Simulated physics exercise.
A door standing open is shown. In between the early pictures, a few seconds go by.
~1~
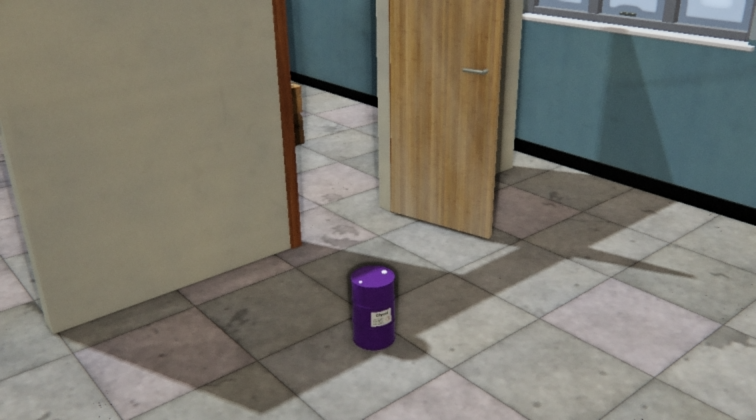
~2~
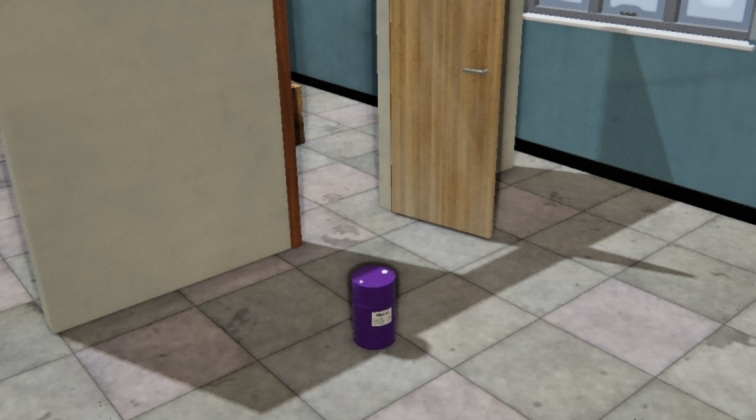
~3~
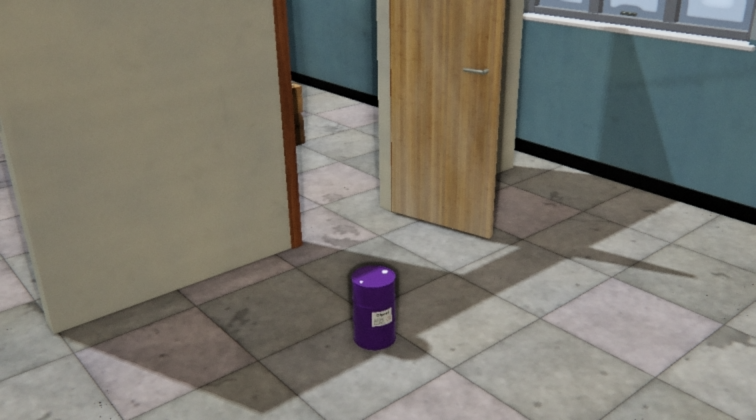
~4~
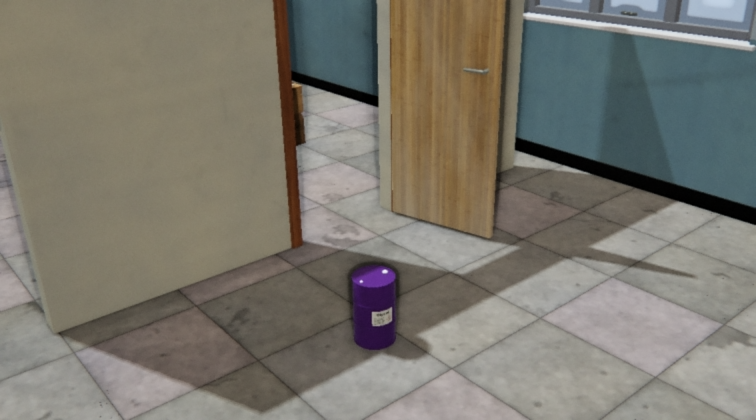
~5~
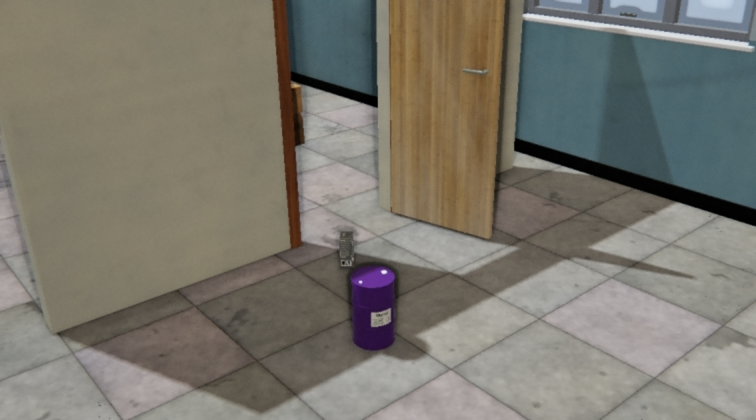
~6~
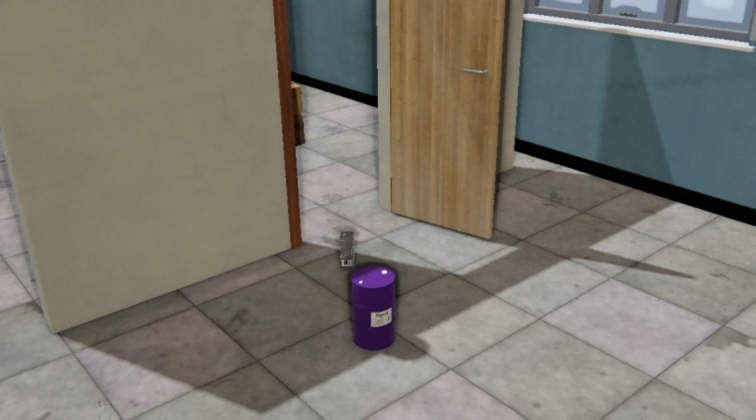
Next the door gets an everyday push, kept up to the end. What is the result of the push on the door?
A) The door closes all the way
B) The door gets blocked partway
The door closes all the way.
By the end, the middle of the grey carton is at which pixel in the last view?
Near (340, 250).
Then, 0.60 s past the last view, open by 86°.
Then, 1.20 s past the last view, open by 48°.
Then, 1.50 s past the last view, open by 29°; grey carton displaced a little near (342, 250).
Then, 1.80 s past the last view, open by 10°; grey carton rocked 3° from its first pose near (340, 249).
Finally, open by 0°; both still in place. Final places as the last picture's camera would see them, grey carton near (340, 250).
